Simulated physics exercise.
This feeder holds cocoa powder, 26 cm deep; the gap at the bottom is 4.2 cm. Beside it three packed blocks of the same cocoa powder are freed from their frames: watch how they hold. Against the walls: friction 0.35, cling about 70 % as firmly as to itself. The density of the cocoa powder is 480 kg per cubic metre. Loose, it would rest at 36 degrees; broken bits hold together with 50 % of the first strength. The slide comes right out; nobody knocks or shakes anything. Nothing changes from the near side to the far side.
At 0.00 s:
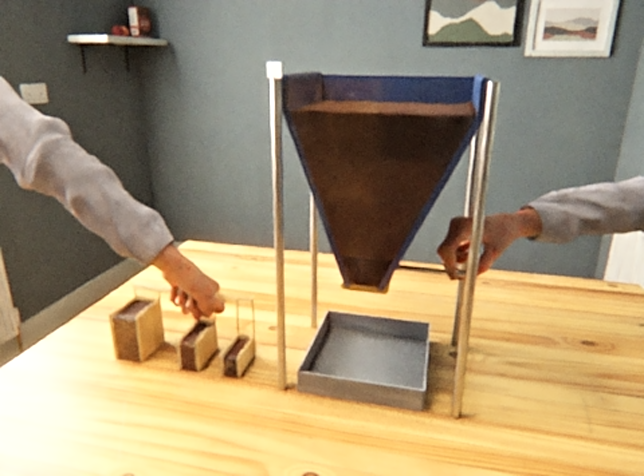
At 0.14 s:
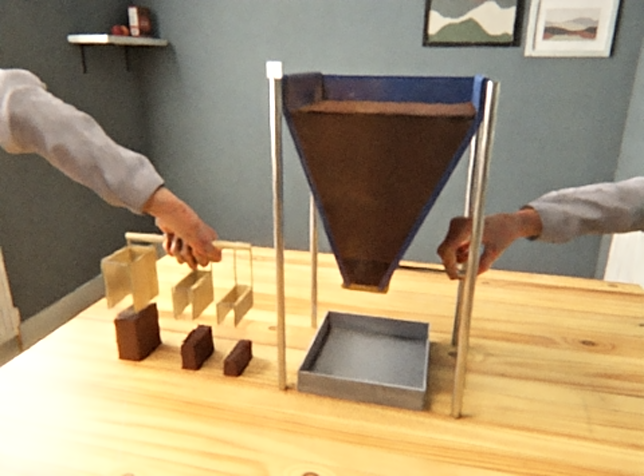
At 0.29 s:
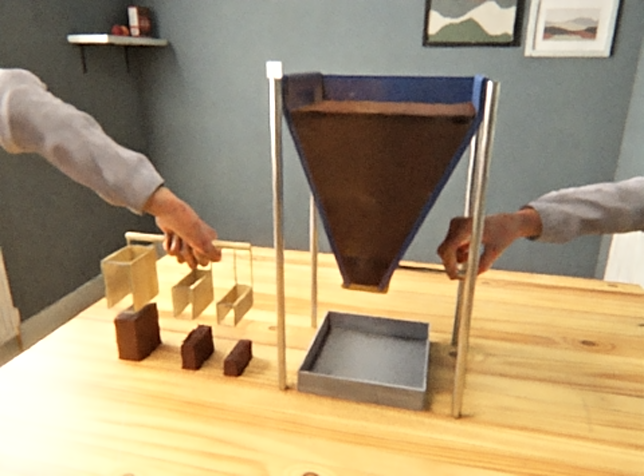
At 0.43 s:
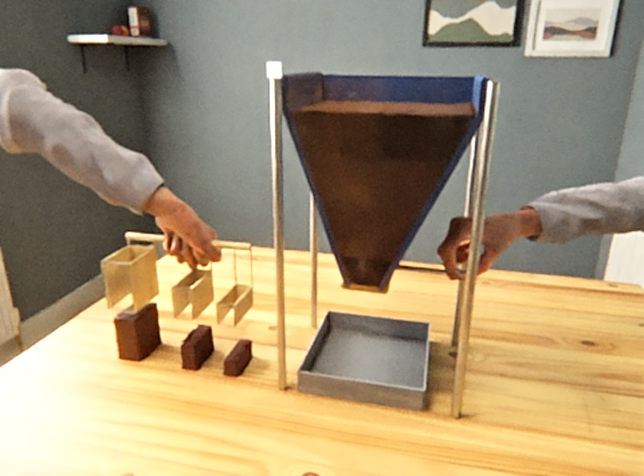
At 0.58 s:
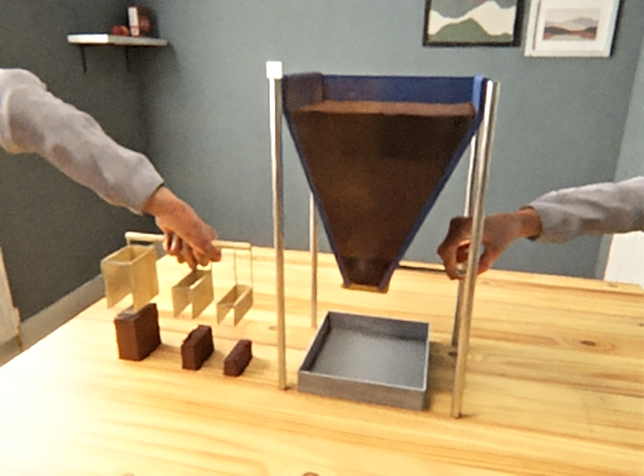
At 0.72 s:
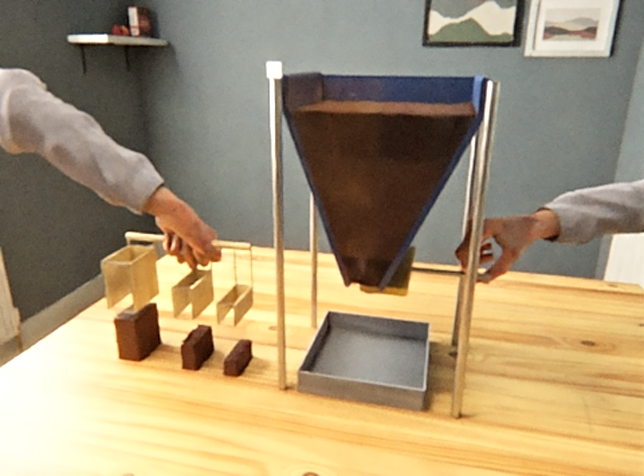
A hand on the left lifted three small casings off dark brown blocks of powder and held them above, then a hand on the right pulled the slide beneath the full funnel slightly outward.
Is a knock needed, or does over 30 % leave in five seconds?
Left alone, it bridges.
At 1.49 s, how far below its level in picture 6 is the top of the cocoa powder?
About 0.0 cm.
By 1.07 s, 0 % has run out.
By 1.49 s, 0 % has run out.
By 1.90 s, 0 % has run out.
By 2.32 s, 0 % has run out.
By 5.62 s, at the end, 0 % has run out.
